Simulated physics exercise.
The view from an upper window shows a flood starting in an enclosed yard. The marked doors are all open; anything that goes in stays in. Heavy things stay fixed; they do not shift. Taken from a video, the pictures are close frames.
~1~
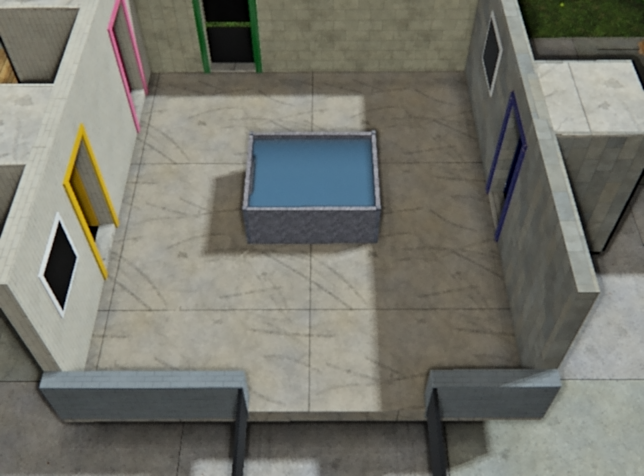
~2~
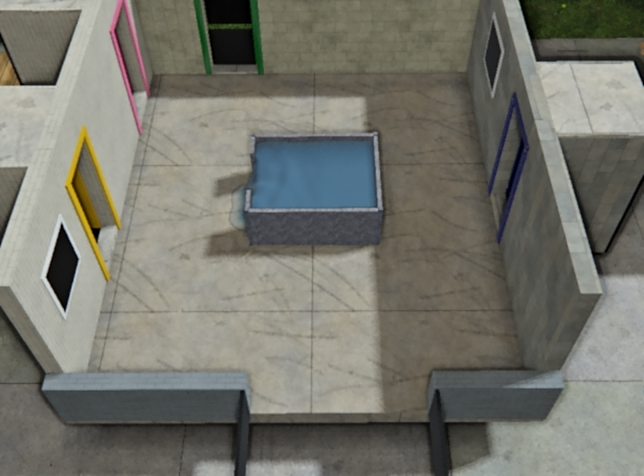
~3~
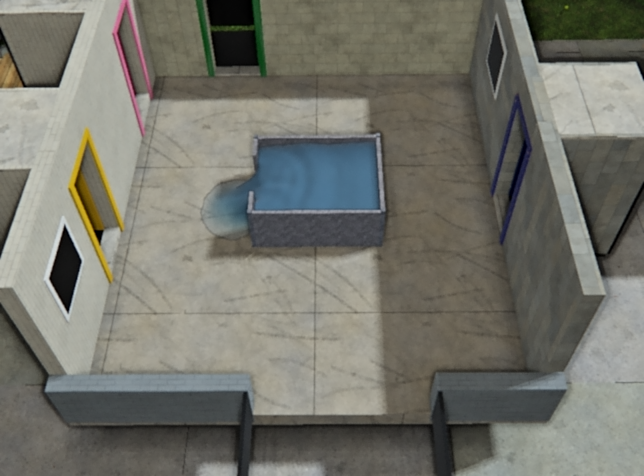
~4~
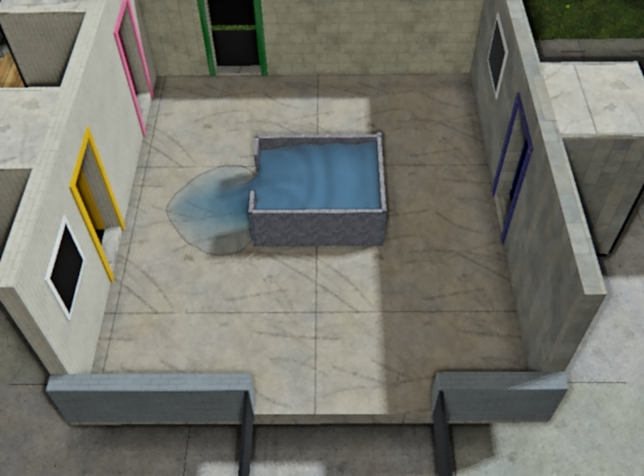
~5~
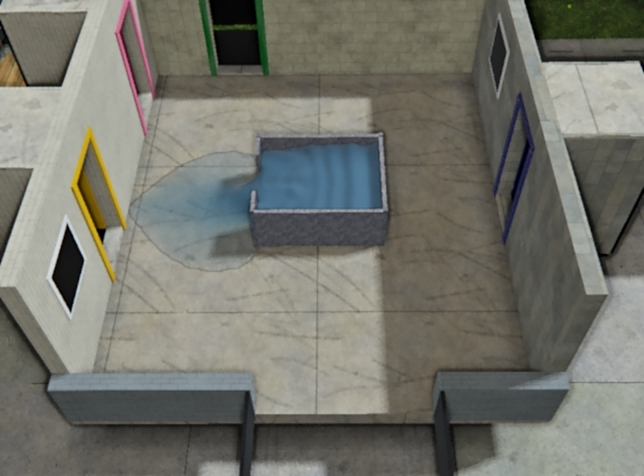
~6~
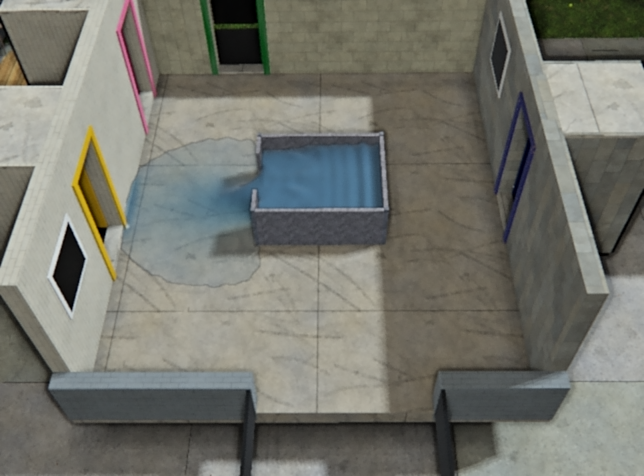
Water pours from the left side of a raised stone tank in the middle of a walled, paved yard, seen from high above. Pink-edged and yellow-edged doorways stand on the left, a green-edged one at the back and a blue-edged one on the right, with a gap in the low front wall. The tank's still blue water begins to ripple, then gushes leftward and fans across the pale paving to near the left wall, while the view shifts very slightly.
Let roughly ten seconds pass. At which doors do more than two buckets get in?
In order: Blue door: Not over the line on that one; pink door: Not over the line on that one; green door: Over the line on that one; yellow door: Over the line on that one.
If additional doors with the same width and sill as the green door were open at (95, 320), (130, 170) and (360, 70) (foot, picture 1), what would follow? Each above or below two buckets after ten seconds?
Well, the first is above the limit, the next is above the limit, and the last is below the limit.
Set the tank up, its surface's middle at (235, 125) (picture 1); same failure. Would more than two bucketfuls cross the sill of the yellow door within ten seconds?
As I see it, the yellow door stays within the limit.
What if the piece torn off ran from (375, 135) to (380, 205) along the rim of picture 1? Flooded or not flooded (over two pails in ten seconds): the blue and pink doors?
Taking them in turn, blue ends up above and pink ends up below.
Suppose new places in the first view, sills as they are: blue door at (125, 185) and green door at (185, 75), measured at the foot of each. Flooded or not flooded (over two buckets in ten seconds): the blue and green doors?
Result - blue: Crosses the limit; green: Crosses the limit.
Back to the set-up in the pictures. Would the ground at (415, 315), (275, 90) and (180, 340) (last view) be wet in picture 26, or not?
In turn, the points end up high and dry, soaked and soaked.
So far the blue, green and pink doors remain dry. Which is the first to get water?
It's the pink one.
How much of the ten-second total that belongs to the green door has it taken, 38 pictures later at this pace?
Around 70 percent.
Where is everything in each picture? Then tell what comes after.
In the first picture, still water in the water tank at (312, 173).
In the second picture, water pours out at (255, 194) and has run to (241, 226).
In the third picture, water pours out at (258, 198) and has run to (208, 220).
In the fourth picture, water pours out at (259, 197) and has run to (171, 211).
In the fifth picture, water pours out at (260, 197) and has run to (136, 214).
In the sixth picture, water pours out at (261, 196) and has run to (138, 173).
A moment on, water covers 20 % of the floor; the blue door not reached, the pink door wet at the sill, nothing in, the green door not reached, the yellow door over two buckets in.
Next, water covers 25 % of the floor; the blue door not reached, the pink door wet at the sill, nothing in, the green door not reached, the yellow door far over two buckets in.
Then, water covers 40 % of the floor; the blue door not reached, the pink door wet at the sill, nothing in, the green door under two buckets in, the yellow door far over two buckets in.
Later, water covers 85 % of the floor; the blue door not reached, the pink door wet at the sill, nothing in, the green door over two buckets in, the yellow door far over two buckets in.
In the end, water covers 95 % of the floor; the blue door under two buckets in, the pink door wet at the sill, nothing in, the green door over two buckets in, the yellow door far over two buckets in.
